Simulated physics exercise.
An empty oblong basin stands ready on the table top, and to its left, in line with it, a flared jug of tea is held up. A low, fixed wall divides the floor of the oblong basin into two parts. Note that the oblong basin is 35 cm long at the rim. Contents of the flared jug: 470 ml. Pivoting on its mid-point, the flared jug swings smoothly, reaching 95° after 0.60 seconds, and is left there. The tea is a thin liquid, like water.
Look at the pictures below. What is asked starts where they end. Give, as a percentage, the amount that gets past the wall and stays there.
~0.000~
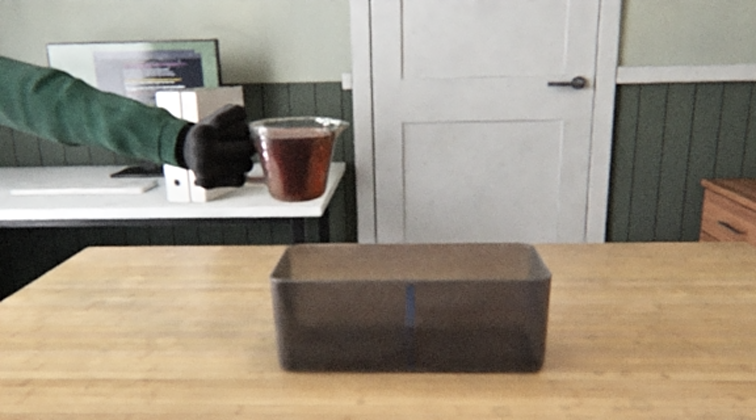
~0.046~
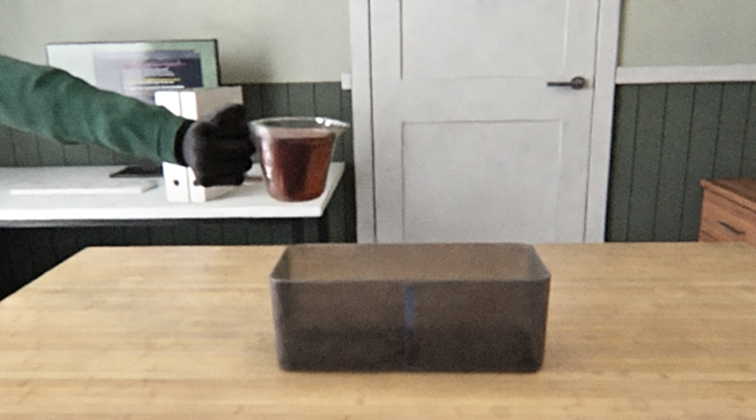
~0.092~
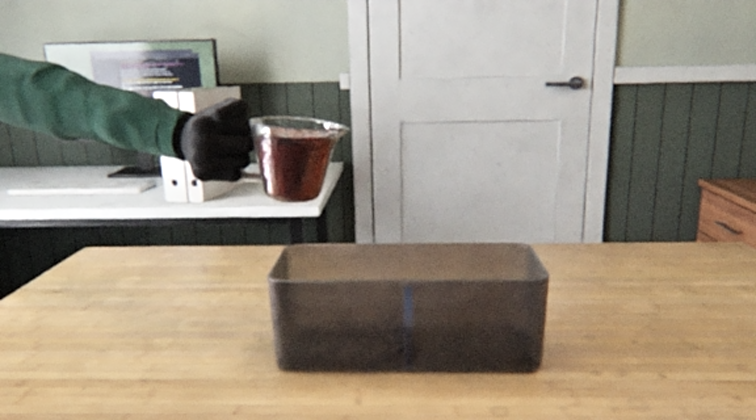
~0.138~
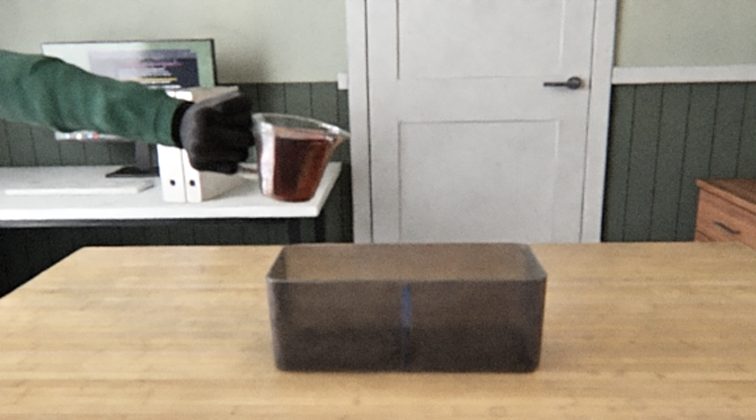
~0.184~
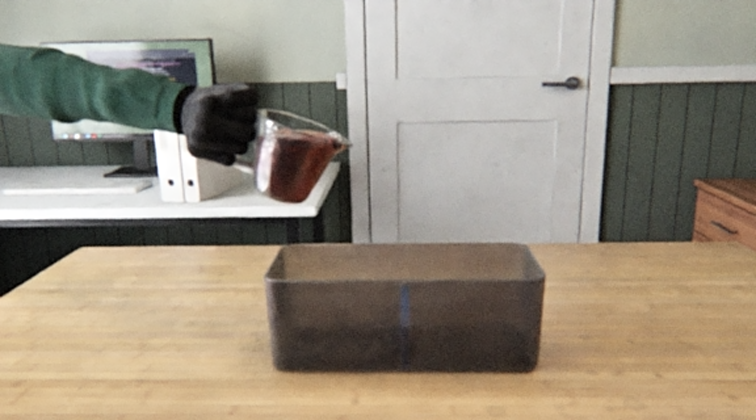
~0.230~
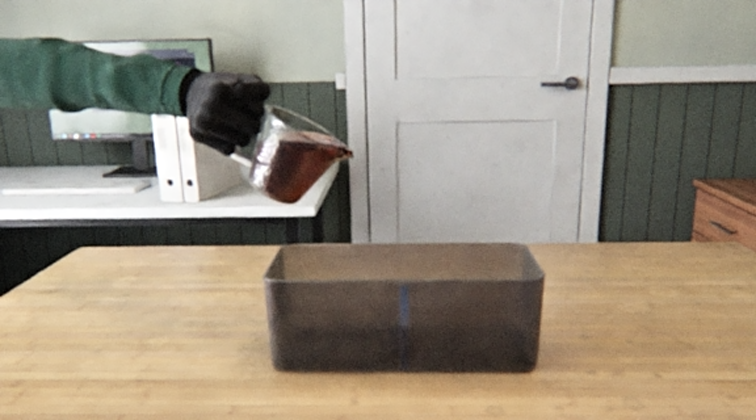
Past the wall: About 12 %.
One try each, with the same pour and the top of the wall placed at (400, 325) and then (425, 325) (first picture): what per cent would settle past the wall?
Roughly 45 per cent, then 10 per cent.
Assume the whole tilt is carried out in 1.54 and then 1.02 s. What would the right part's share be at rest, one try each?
Try 1: Approx. 30 %; try 2: Approx. 20 %.
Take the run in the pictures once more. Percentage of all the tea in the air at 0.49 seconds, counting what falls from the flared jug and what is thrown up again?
My guess is roughly 30 %.
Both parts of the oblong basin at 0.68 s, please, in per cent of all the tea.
About 70 left, about 10 right.
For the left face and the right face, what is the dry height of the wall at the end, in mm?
On the left it's about 44 mm; on the right, about 58 mm.
By 0.49 s the tilt is 87° and 44 per cent is still to pour, 20 is left of the wall and 6 right of it.
By 0.68 s the tilt is 95° and 8 per cent is still to pour, 70 is left of the wall and 10 right of it.
By 0.88 s the tilt is 95° and 1 per cent is still to pour, 84 is left of the wall and 11 right of it.
By 1.10 s the tilt is 95° and 0 per cent is still to pour, 86 is left of the wall and 12 right of it.
At rest 86 per cent lies left of the wall, 12 right of it and 3 outside.
